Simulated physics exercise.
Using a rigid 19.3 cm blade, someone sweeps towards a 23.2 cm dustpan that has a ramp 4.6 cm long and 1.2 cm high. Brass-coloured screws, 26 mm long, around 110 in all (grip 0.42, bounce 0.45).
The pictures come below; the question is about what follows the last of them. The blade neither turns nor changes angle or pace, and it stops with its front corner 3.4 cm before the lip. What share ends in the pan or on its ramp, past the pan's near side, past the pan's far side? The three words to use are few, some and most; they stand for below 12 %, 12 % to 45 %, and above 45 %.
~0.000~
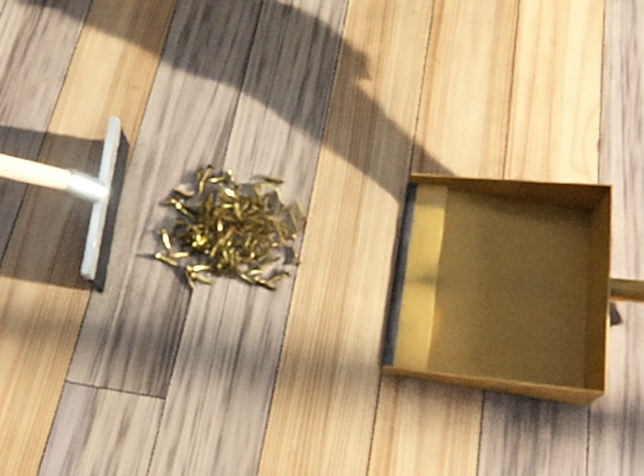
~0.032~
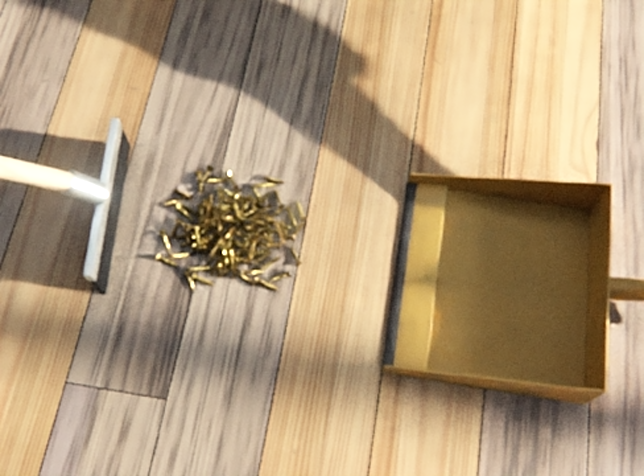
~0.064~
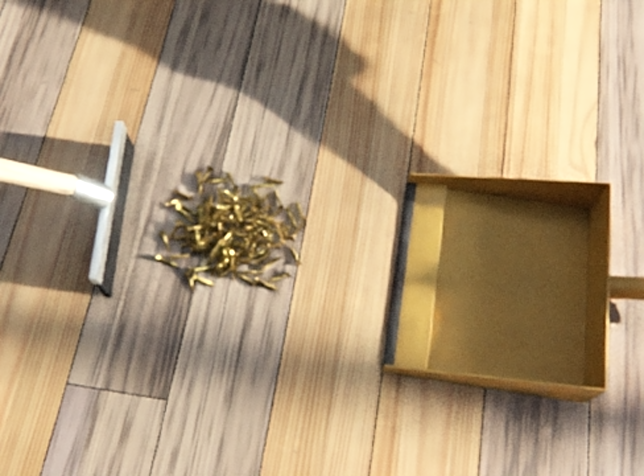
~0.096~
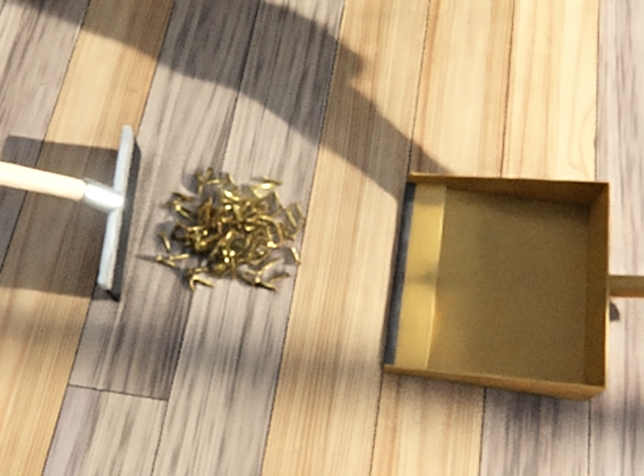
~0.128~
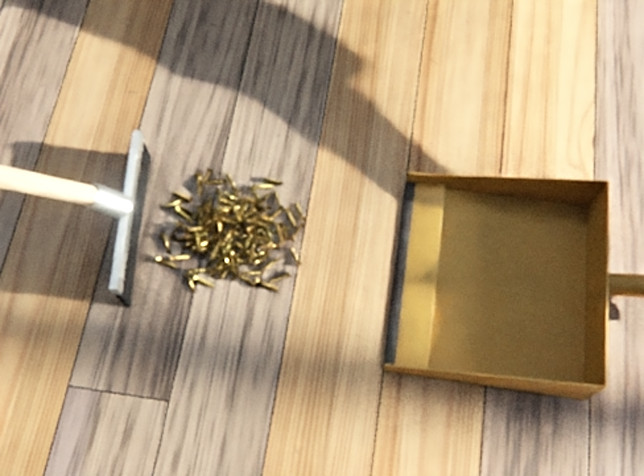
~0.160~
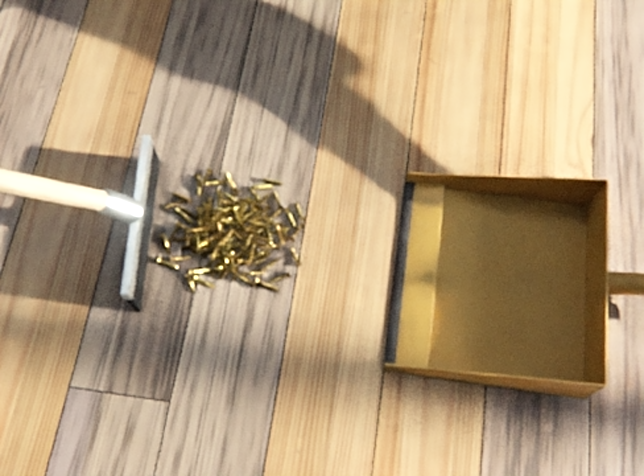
In the pan or on its ramp: Few, past the pan's near side: Few, past the pan's far side: Few.
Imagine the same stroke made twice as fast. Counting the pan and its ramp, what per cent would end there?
In that case roughly 15 percent.
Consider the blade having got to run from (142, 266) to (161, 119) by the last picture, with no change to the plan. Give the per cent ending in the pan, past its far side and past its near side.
That ends as pan 10, far 30, and near 0.
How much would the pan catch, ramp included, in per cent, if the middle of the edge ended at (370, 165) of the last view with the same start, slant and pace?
Share caught: Approx. 10 %.
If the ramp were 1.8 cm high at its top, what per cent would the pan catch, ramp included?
That change would give about 5 per cent.
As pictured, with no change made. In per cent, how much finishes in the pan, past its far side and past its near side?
In per cent: Pan 0; near side 0; far side 5.
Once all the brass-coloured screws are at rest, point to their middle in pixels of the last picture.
Roughly (371, 265).
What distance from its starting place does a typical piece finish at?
Roughly 18 cm.
After 0.46 s, middle of the blade 17 cm from the lip; 0 % over the lip, far side 0 %, near side 0 %.
Then, at 0.67 s, middle of the blade 9 cm from the lip; 0 % over the lip, far side 0 %, near side 0 %.
After 0.99 s, middle of the blade 4 cm from the lip; 5 % over the lip, far side 5 %, near side 0 %.
At rest (1.3 s), pan 0 %, near side 0 %, far side 5 %, in front of the lip or behind the blade 95 %.
